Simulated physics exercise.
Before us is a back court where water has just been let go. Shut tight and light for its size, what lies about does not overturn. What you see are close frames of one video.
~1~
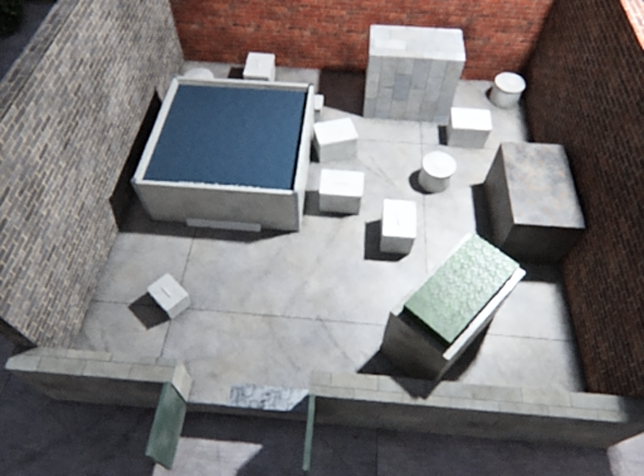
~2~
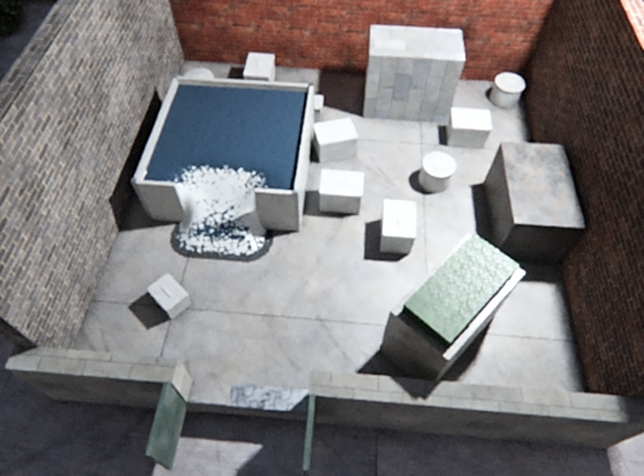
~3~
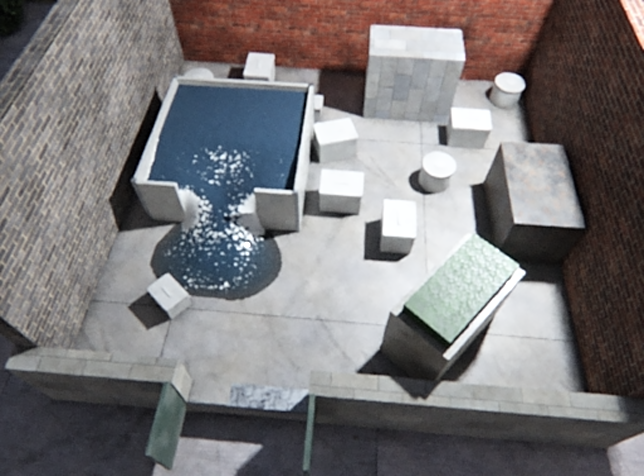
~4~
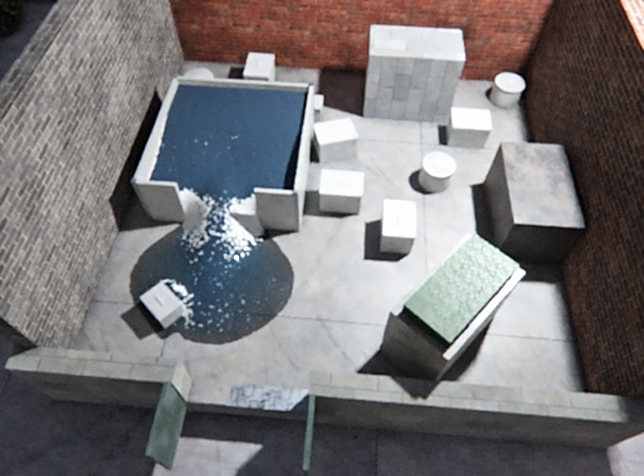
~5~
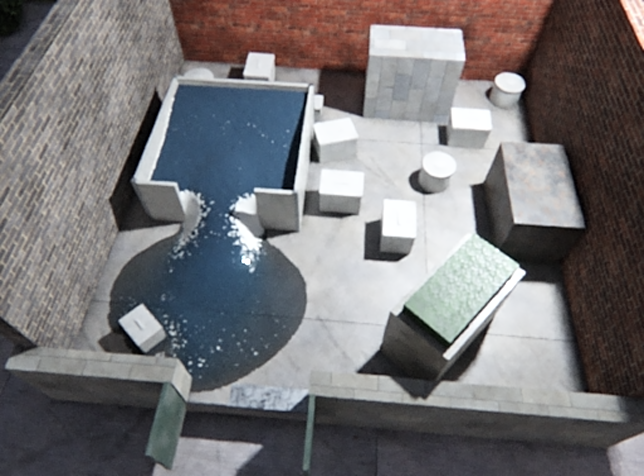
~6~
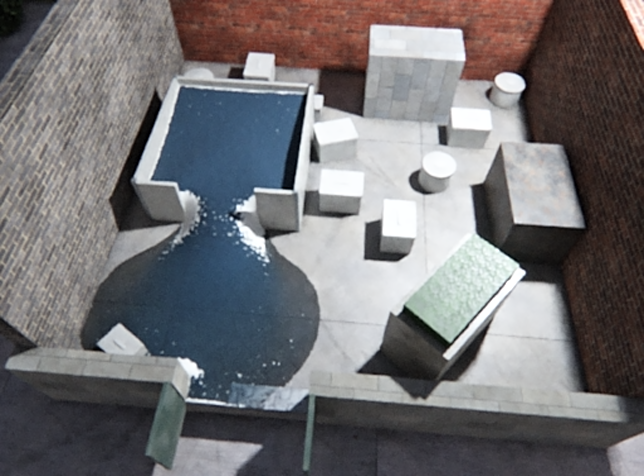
Water bursts through an opening in the front of a raised walled tank and spreads across the paved court toward the low front wall, pushing a small pale block forward and left while the other blocks stay still.
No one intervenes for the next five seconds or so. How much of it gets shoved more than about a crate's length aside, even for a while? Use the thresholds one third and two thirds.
I'd put it under one third.
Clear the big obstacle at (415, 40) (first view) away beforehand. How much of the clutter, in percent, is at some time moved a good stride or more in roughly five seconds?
Share affected: Approx. 10 %.
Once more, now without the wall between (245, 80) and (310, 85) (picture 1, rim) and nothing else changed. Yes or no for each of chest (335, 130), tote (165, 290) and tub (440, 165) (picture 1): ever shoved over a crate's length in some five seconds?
Here is how they go, in order: Dislodged that far, fails to go that far, and dislodged that far.
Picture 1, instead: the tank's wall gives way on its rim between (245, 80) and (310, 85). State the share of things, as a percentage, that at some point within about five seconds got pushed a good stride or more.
Estimate: Some 90 per cent.
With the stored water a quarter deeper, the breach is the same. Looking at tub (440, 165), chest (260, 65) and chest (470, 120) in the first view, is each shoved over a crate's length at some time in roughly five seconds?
First one missed the mark, second one missed the mark, third one missed the mark.
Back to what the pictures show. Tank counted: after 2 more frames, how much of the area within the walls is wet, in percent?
It comes to some 30 in a hundred.
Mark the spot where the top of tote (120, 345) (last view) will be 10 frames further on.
Approximately at pixel (112, 300).
A moment on, 1 of 10 are well off their spots; 1 afloat.
Next, 1 of 10 are well off their spots; 1 afloat.
Later, 0 of 10 are well off their spots; 1 afloat.
In the end, 1 of 10 are well off their spots, and 1 have been at some point; 1 afloat.
